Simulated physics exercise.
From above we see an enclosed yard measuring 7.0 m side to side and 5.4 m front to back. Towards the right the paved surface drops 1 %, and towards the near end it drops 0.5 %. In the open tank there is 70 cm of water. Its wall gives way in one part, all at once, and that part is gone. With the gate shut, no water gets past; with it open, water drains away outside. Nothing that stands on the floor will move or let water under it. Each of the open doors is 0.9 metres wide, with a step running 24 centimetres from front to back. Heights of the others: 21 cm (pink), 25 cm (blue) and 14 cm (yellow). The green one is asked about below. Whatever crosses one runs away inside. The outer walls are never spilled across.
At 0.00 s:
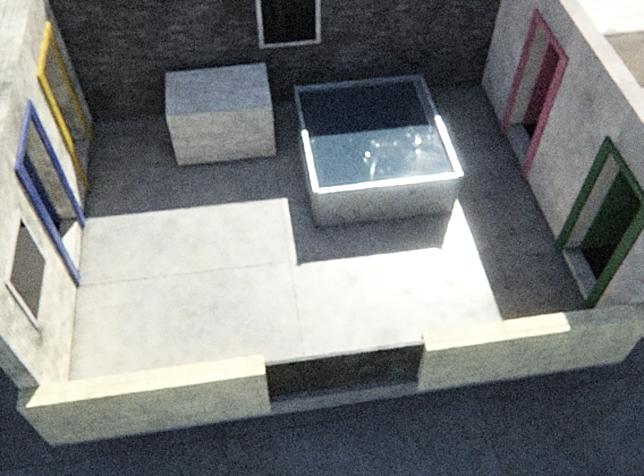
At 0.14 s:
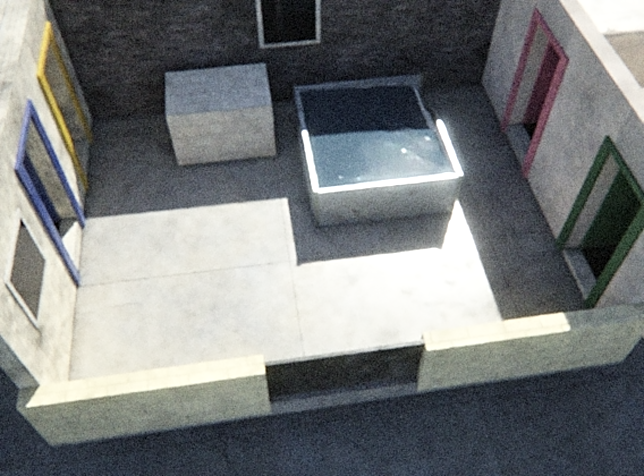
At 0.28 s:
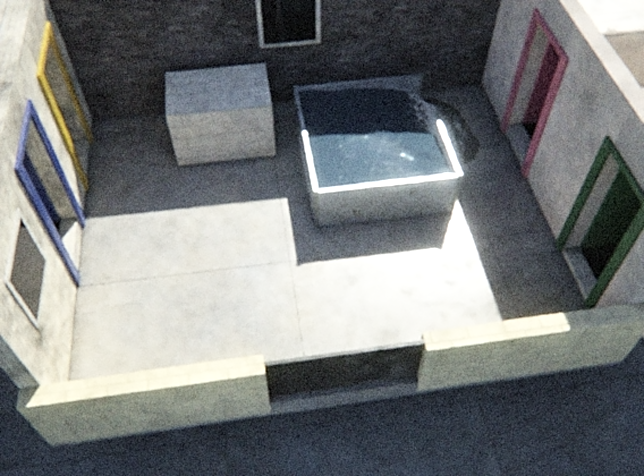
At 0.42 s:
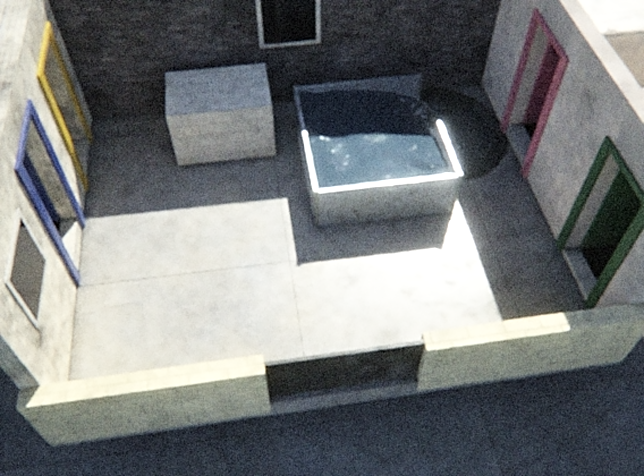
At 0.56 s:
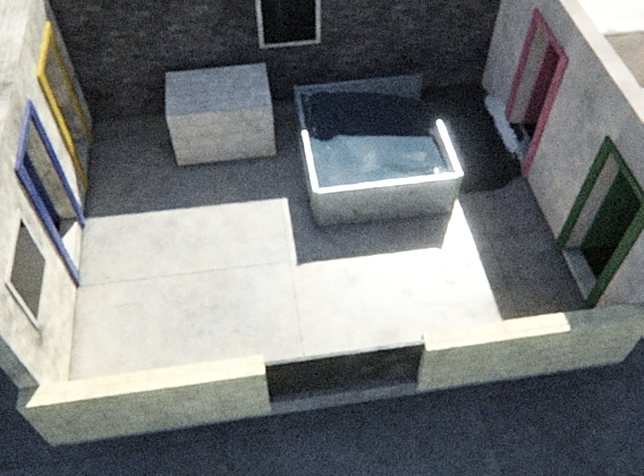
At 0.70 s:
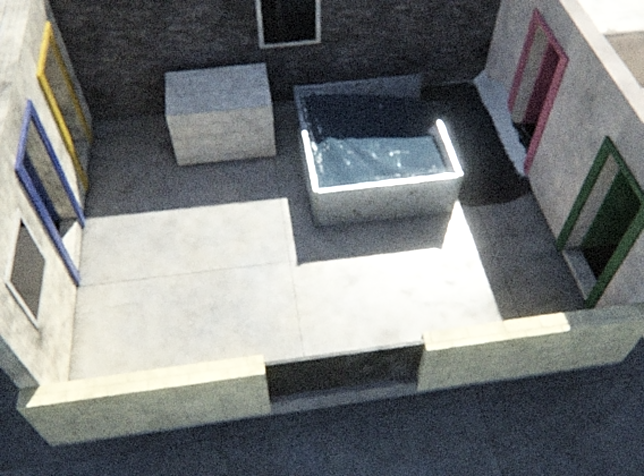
A walled, roofless yard with a paved floor, part sunlit and part in shade, is seen from above. A pale block and an open tank of water stand near the dark back wall, with yellow and blue doorways on the left and pink and green on the right. The tank's right side gives way, and water spreads rightward across the floor to the pink doorway, while the view stays still.
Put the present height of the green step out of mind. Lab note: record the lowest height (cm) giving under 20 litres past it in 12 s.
Lowest height: 13.5 cm.
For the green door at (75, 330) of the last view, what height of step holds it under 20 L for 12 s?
You'd want it roughly 10.0 cm high.
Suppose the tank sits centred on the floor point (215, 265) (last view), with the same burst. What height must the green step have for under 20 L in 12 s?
Then about 17 centimetres at the least.
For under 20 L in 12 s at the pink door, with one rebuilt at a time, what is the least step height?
Pink would need about 39 cm on its own.
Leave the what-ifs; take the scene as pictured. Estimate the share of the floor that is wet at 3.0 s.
Wet share: Near 35 %.
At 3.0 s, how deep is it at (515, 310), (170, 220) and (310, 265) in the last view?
Approx. 4 / 0 / 0 cm.
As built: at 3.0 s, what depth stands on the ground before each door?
Depths in cm - green: 6, pink: 31, blue: 0, yellow: 0.
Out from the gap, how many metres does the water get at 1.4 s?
The front is some 3.4 m out.
After 1.4 s water covers 10 % of the floor, deepest (60 cm) near (486, 109); 2 cm at the green door, 0 litres in over its 9 cm step.
After 3.0 s water covers 35 % of the floor, deepest (36 cm) near (479, 116); 6 cm at the green door, 0 litres in over its 9 cm step.
After 12.0 s water covers 100 % of the floor, deepest (15 cm) near (304, 181); 12 cm at the green door, 78 litres in over its 9 cm step.
At the green door as built, the water arrived by 1.4 s and peaked near 15 cm at 9.6 s.
With a step of 11.5 cm, 39 litres would have come in within the 12 s; with 16 cm, 6 litres. So under 20 litres takes about 13.5 cm.
